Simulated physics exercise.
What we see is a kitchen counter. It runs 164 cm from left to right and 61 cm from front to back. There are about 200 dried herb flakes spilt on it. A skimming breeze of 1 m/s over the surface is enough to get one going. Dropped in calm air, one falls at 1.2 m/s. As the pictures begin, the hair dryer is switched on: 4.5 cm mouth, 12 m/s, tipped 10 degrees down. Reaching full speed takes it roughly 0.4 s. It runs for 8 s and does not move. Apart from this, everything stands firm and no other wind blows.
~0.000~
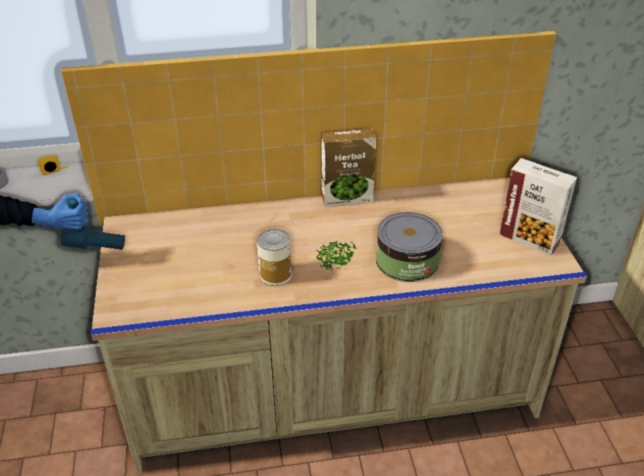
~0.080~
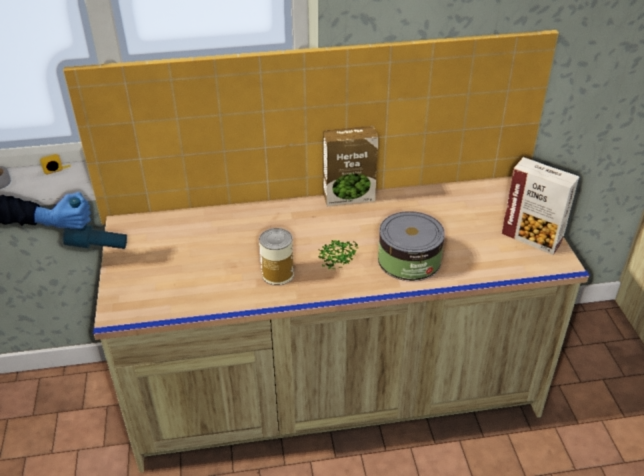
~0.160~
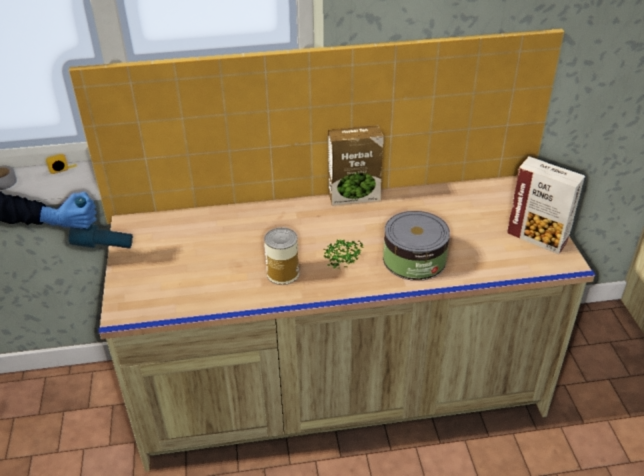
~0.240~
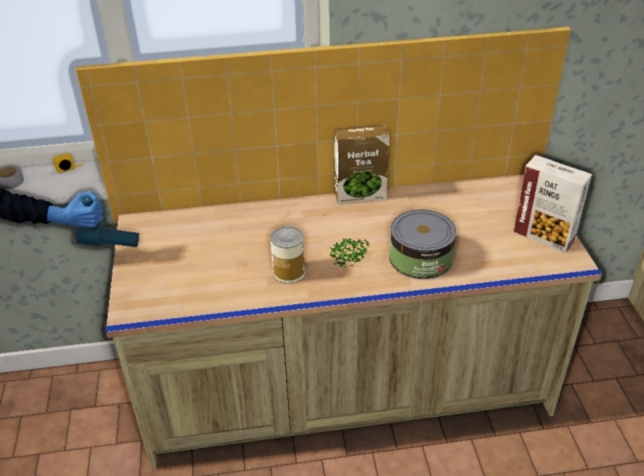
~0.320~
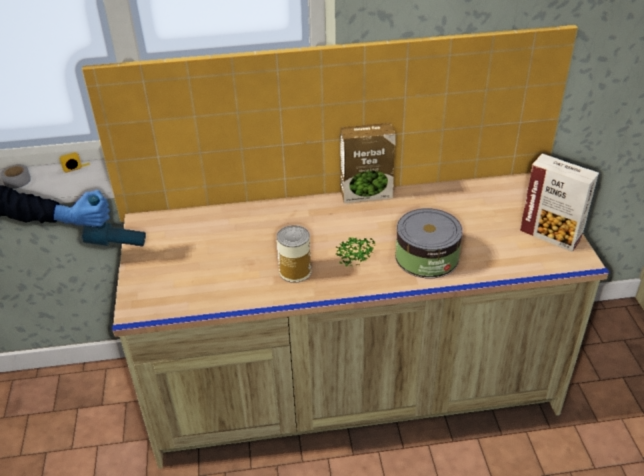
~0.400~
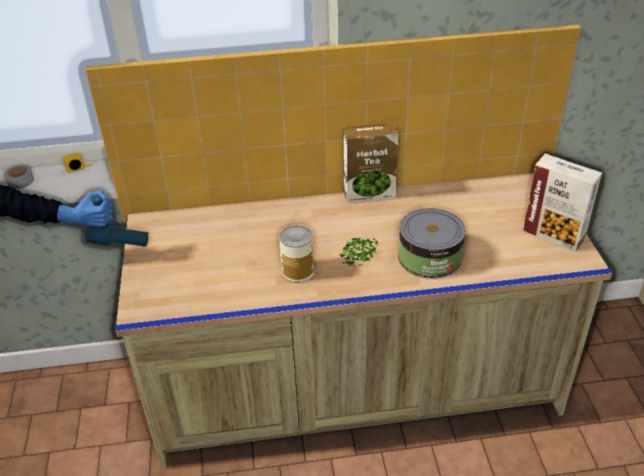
A blue-gloved hand in a dark sleeve holds a dark teal hair dryer at the left end of a wooden kitchen counter, seen from above and in front. On the pale top, edged in blue, stand a small tin, green flakes, a large green tin and a red-and-white box, with a brown box behind by yellow tiles. Nothing stirs; only the view shifts slightly, sliding everything rightward.
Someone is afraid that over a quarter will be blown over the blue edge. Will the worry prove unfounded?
No, it comes true.
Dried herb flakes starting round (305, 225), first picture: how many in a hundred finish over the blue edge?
It would come to some 0 in a hundred.
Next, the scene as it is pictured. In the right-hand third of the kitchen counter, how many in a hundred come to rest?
Near 4 %.
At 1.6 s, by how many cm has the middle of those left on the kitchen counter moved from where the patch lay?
I'd say close to 10 cm.
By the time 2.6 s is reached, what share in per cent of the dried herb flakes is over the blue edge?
Roughly 60 per cent.
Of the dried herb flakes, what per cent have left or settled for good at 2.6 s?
I reckon around 90 per cent.
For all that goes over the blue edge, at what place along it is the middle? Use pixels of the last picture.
Roughly at pixel (395, 298).
After 1.6 s, 20 % are on the move or not yet settled, 56 % are over the blue edge; the middle of those still in play is near (379, 265).
After 2.6 s, 6 % are on the move or not yet settled, 62 % are over the blue edge.
After 4.4 s, 4 % are on the move or not yet settled, 63 % are over the blue edge.
After 8.0 s, at the end, 64 % are over the blue edge.
